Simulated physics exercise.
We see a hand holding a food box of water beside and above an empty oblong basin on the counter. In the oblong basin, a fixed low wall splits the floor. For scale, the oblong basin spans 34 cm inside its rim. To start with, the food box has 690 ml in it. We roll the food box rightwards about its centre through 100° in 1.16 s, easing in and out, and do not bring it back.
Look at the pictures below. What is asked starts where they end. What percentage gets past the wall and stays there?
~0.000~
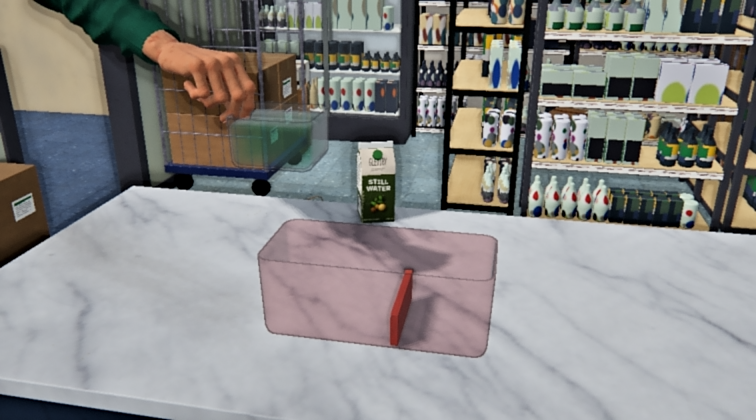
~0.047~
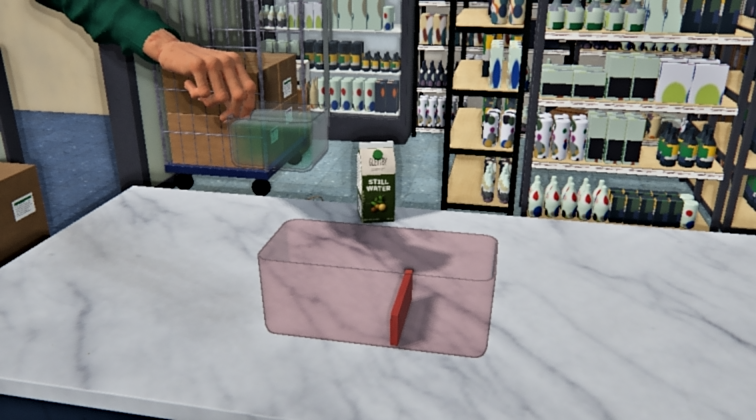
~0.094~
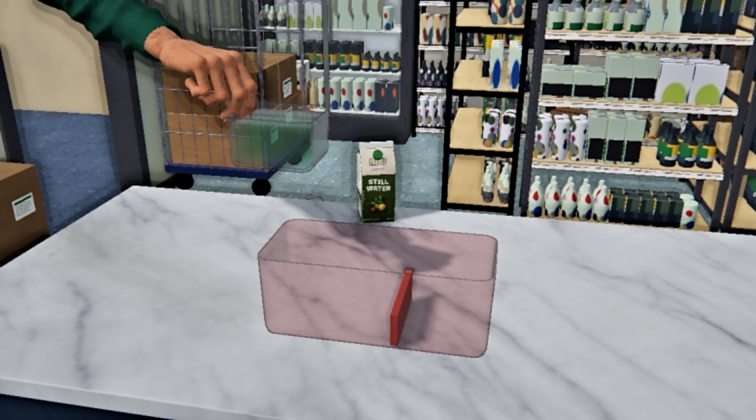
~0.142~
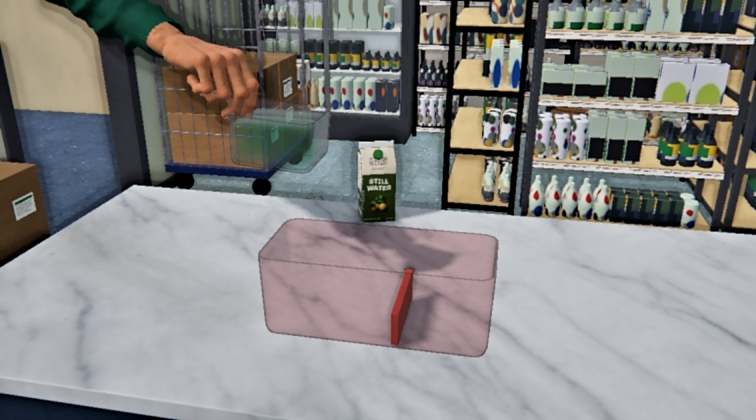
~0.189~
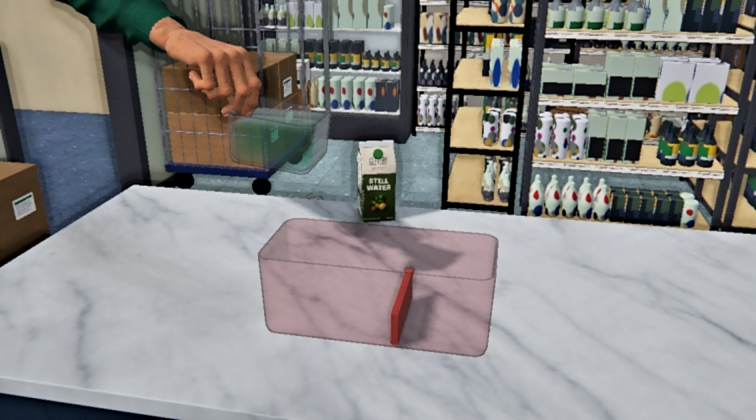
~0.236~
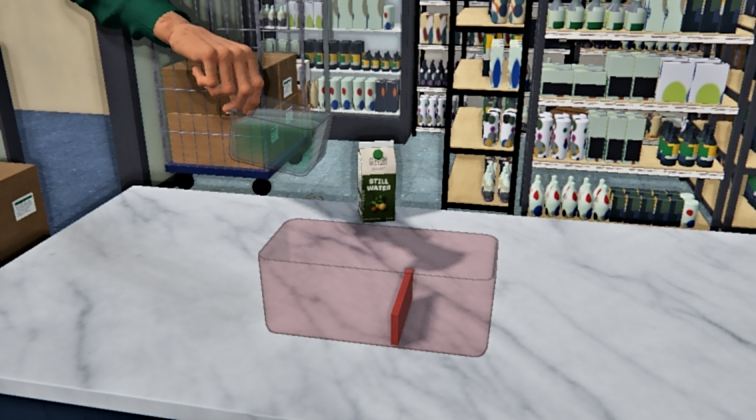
About 2 per cent.
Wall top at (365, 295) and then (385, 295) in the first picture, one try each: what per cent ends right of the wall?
The first gives near 70 per cent and the second near 45 per cent.
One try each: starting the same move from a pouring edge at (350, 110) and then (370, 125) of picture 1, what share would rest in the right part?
Respectively 60 and 75 %.
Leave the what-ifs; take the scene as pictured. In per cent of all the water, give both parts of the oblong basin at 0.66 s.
About 10 % left, 0 % right.
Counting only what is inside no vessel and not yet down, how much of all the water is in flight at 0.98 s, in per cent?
Roughly 12 %.
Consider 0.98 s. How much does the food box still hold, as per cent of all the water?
Around 14 percent of it.
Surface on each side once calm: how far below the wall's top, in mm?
About 28 mm left, about 52 mm right.
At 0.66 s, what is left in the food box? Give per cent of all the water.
Close to 58 in a hundred.
After 0.66 s the tilt is 61° and 59 per cent is still to pour, 10 is left of the wall and 0 right of it.
After 0.98 s the tilt is 94° and 13 per cent is still to pour, 75 is left of the wall and 1 right of it.
After 1.30 s the tilt is 100° and 2 per cent is still to pour, 93 is left of the wall and 2 right of it.
After 1.66 s the tilt is 100° and 0 per cent is still to pour, 97 is left of the wall and 2 right of it.
In the end 97 per cent lies left of the wall, 2 right of it and 1 outside.
